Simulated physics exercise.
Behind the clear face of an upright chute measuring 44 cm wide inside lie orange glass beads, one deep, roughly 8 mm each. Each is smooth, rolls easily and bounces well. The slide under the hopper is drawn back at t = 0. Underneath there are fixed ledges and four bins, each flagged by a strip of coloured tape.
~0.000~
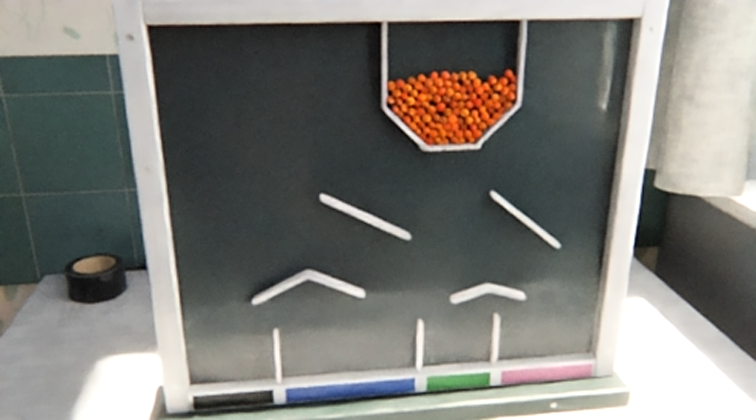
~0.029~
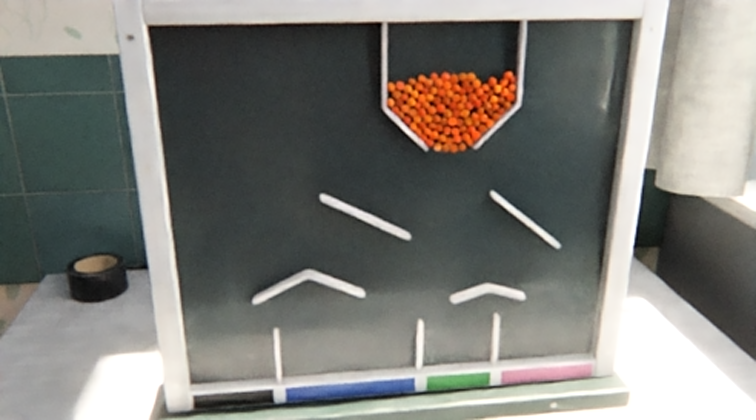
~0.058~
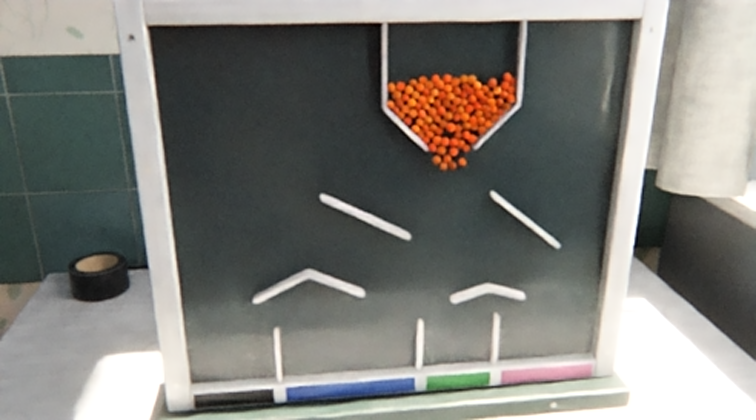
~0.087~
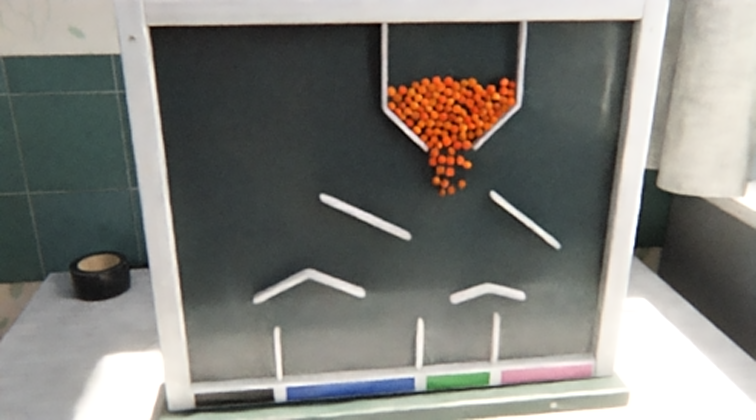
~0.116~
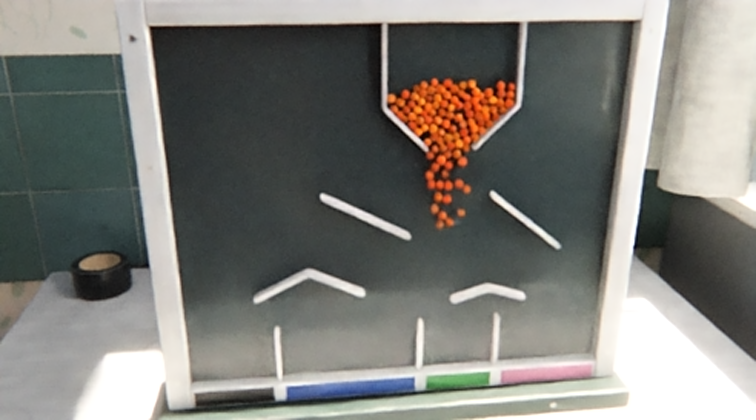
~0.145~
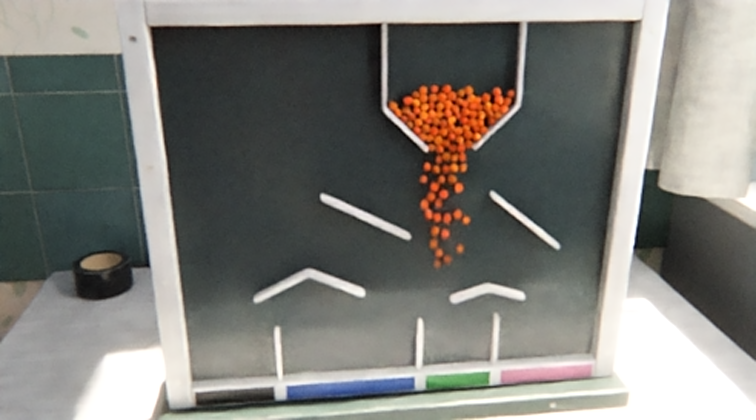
In the video, small orange balls sit in a hopper at the top of an upright dark panel with white ledges, then the hopper's bottom opens and they pour downward in a lengthening stream between two sloped ledges.
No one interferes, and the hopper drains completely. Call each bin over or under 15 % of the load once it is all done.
Blue - over, black - under, pink - under, green - over.
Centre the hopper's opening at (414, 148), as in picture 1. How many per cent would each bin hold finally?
Final per cent - blue bin: 20, black bin: 0, pink bin: 25, green bin: 50.
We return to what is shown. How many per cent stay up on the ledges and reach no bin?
I'd guess close to 0 in a hundred.
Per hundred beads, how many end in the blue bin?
Something like 35 in a hundred.
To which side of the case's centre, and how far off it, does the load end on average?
2 cm right.
By 0.24 s 55 % have left the hopper; down in the bins, blue 5 %, green 10 %.
By 0.34 s 85 % have left the hopper; down in the bins, blue 15 %, green 25 %.
By 0.55 s 100 % have left the hopper; down in the bins, blue 35 %, pink 5 %, green 50 %.
In the end, by 2.1 s, blue 35 %, black 0 %, pink 10 %, green 55 %.
